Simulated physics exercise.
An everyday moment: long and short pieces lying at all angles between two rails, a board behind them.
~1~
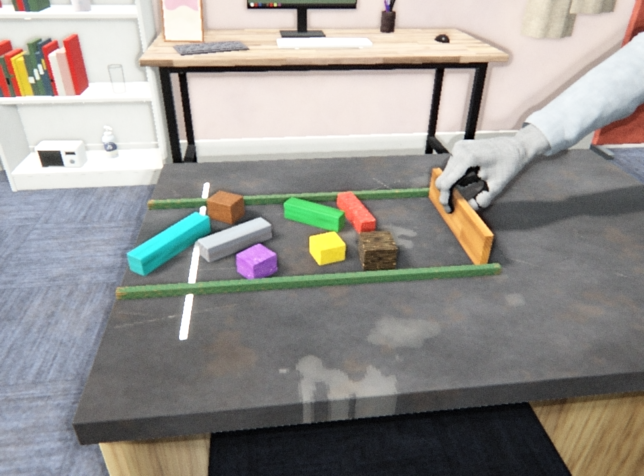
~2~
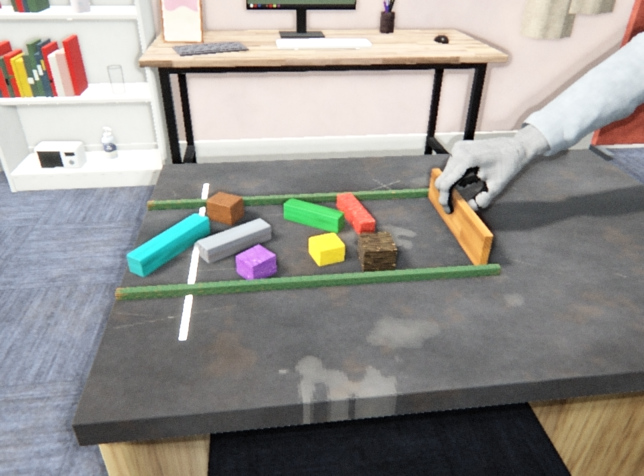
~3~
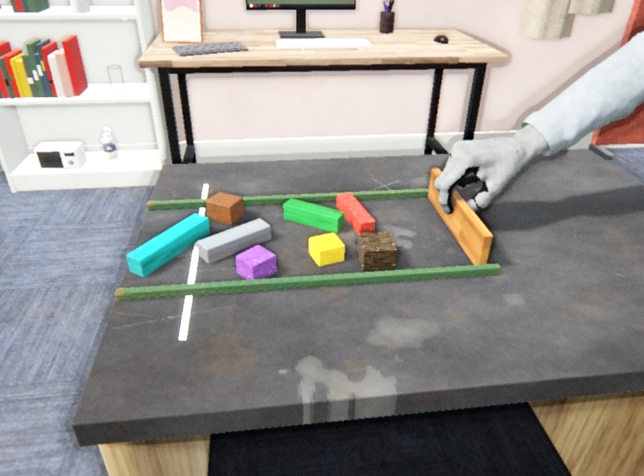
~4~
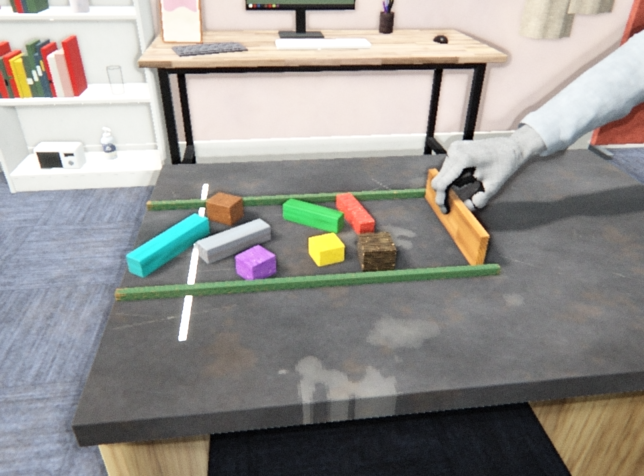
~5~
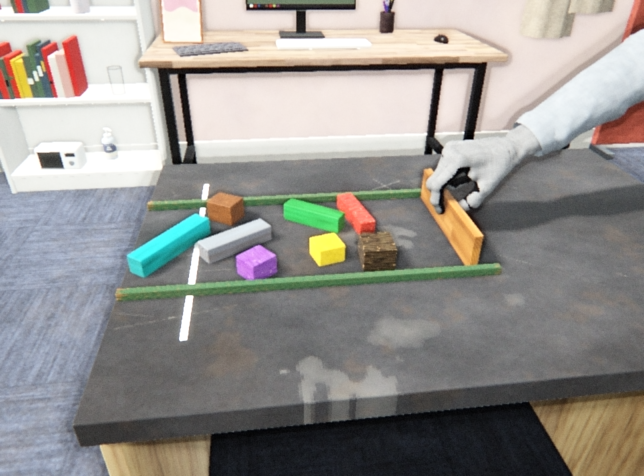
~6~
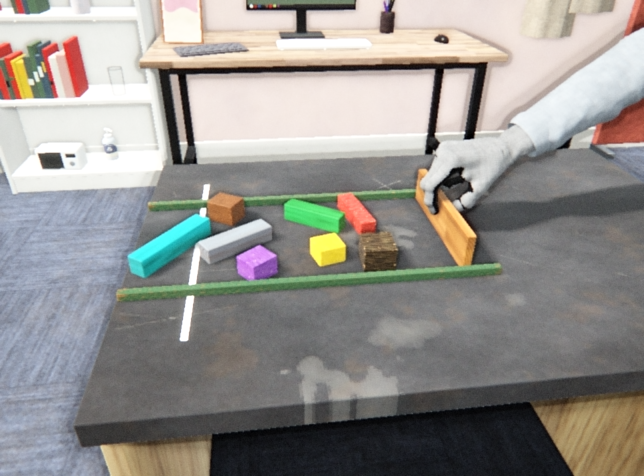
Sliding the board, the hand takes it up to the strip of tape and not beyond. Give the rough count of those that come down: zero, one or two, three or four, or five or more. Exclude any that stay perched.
Only one or two.
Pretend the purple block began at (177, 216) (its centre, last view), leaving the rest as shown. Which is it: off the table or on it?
So the purple block slips away.
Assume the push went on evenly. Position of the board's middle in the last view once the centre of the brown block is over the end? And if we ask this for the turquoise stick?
Its middle is about (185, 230) and about (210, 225).
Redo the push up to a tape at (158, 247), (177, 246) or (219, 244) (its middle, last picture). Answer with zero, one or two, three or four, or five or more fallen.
Counts as listed: At least five / 3 or 4 / not one.
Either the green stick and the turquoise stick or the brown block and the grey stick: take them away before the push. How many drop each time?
You'd get 0 in the first case and 0 in the second one.
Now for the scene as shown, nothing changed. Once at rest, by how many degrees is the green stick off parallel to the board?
About 0 degrees.
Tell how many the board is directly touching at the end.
That makes 3.
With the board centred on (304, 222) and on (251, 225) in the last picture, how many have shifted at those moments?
By then 6, and 8.
Soon after, none off yet; turquoise stick at rest near (172, 244); brown block at rest near (226, 209); grey stick at rest near (237, 241).
After that, none off yet; turquoise stick at rest near (172, 244); brown block at rest near (226, 209); grey stick moving near (231, 242).
And then, none off yet; turquoise stick displaced a little near (156, 242); brown block displaced about its own width near (189, 211); grey stick displaced about its own width near (175, 245).
In the end, the number that fall off is one or two; gone, turquoise stick.
